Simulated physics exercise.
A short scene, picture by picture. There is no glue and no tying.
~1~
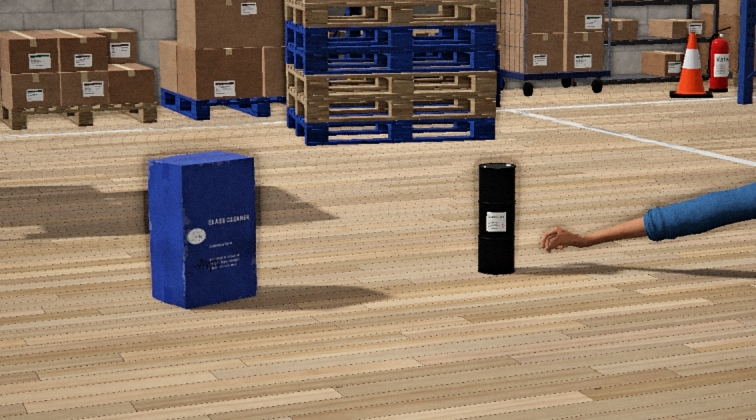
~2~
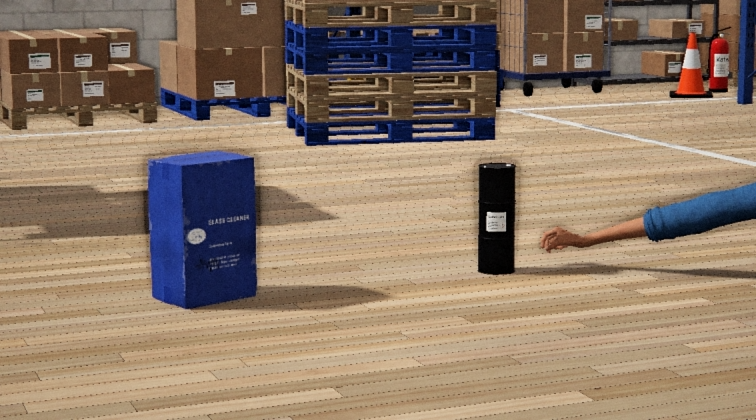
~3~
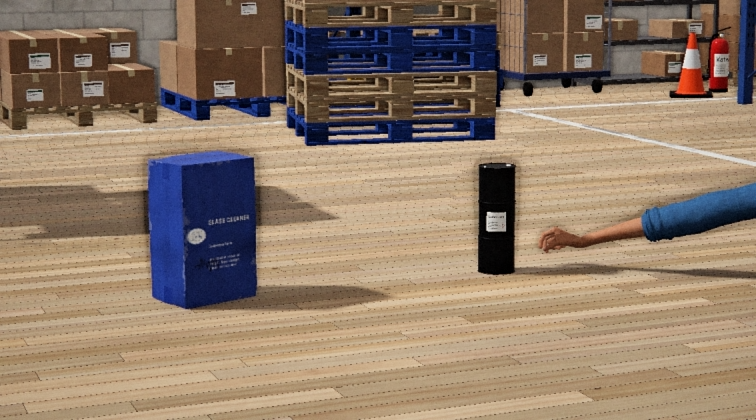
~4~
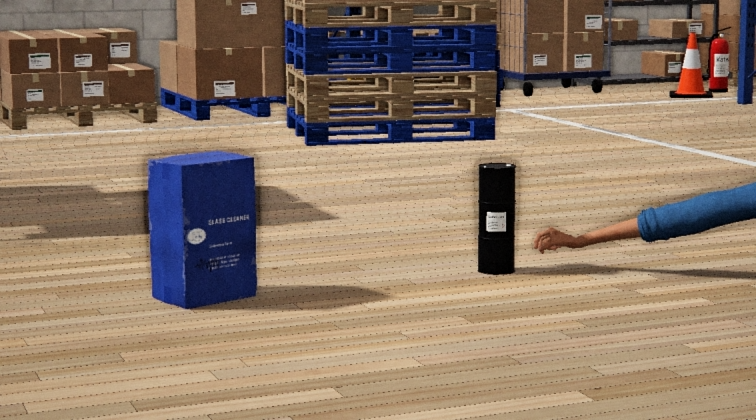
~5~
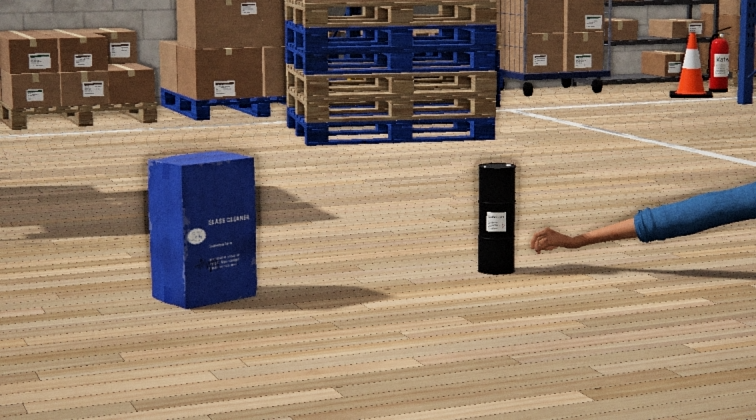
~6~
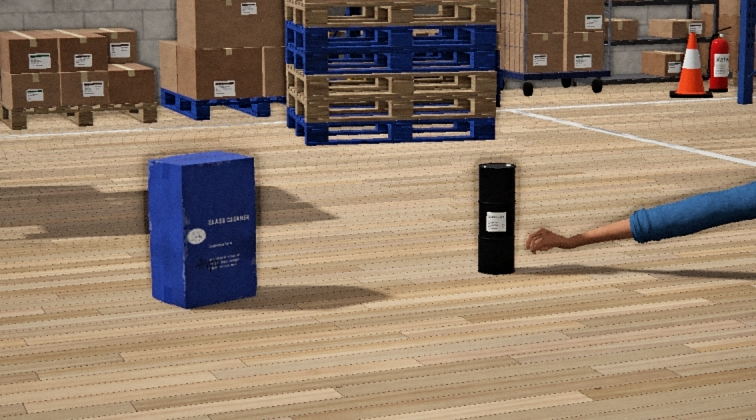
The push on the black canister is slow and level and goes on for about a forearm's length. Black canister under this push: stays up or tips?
It never goes down.
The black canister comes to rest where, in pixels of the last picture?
The object ends up somewhere near (413, 225).
Then, 0.70 s on from there, black canister shifted about its own width near (469, 221).
Then, 1.20 s on from there, black canister shifted well along near (439, 223).
In the end, moved from the start, black canister. At the end, from the last picture's camera, black canister near (413, 225).
